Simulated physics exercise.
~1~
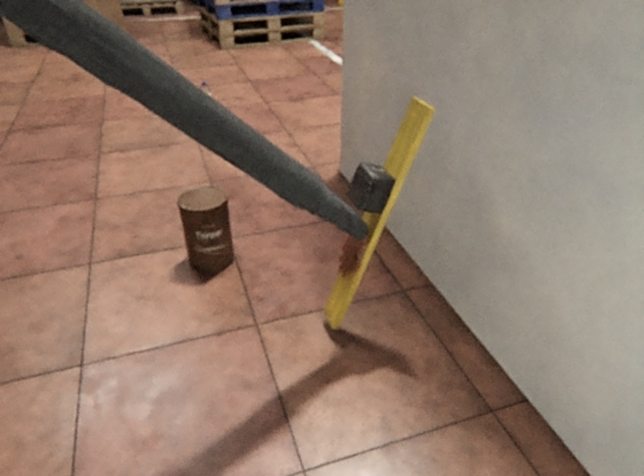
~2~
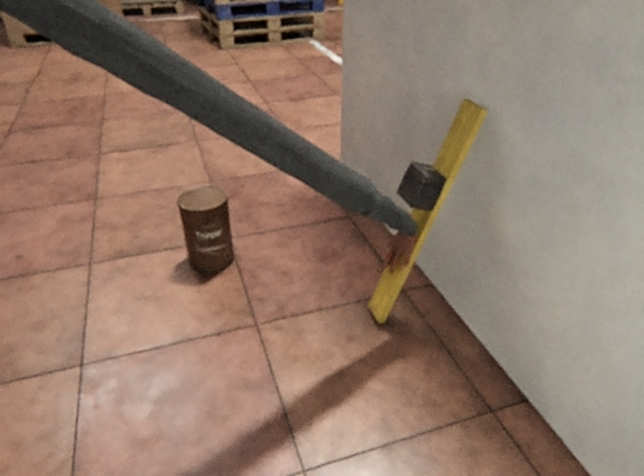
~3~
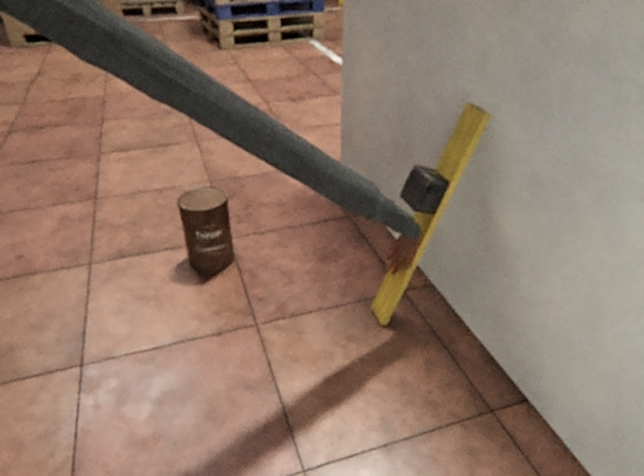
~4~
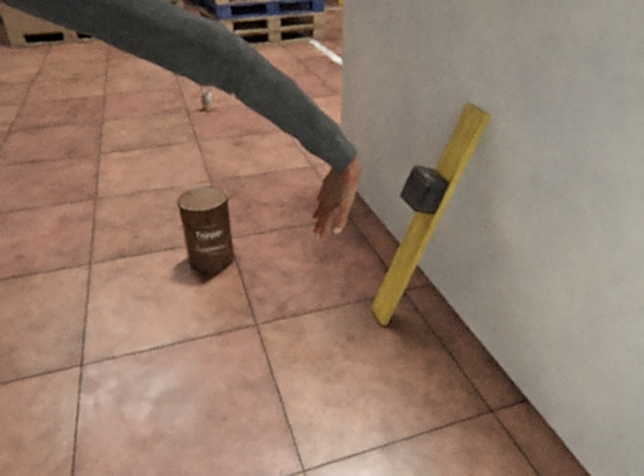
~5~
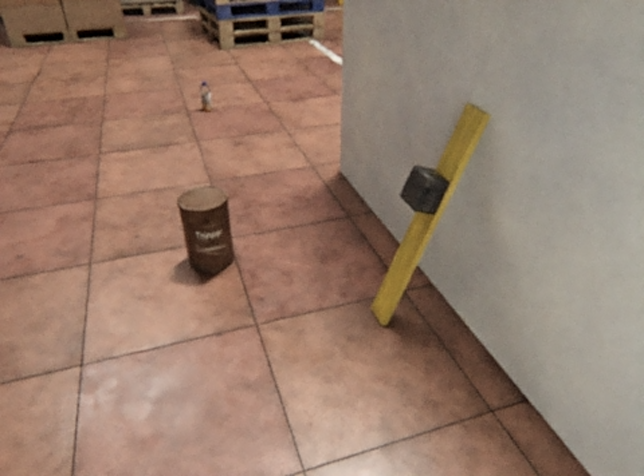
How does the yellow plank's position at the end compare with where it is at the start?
At the end the yellow plank is a little farther to the right than at the start, leaning against the pale wall.
On a tiled floor, a hand leans a yellow plank against a wall and withdraws.
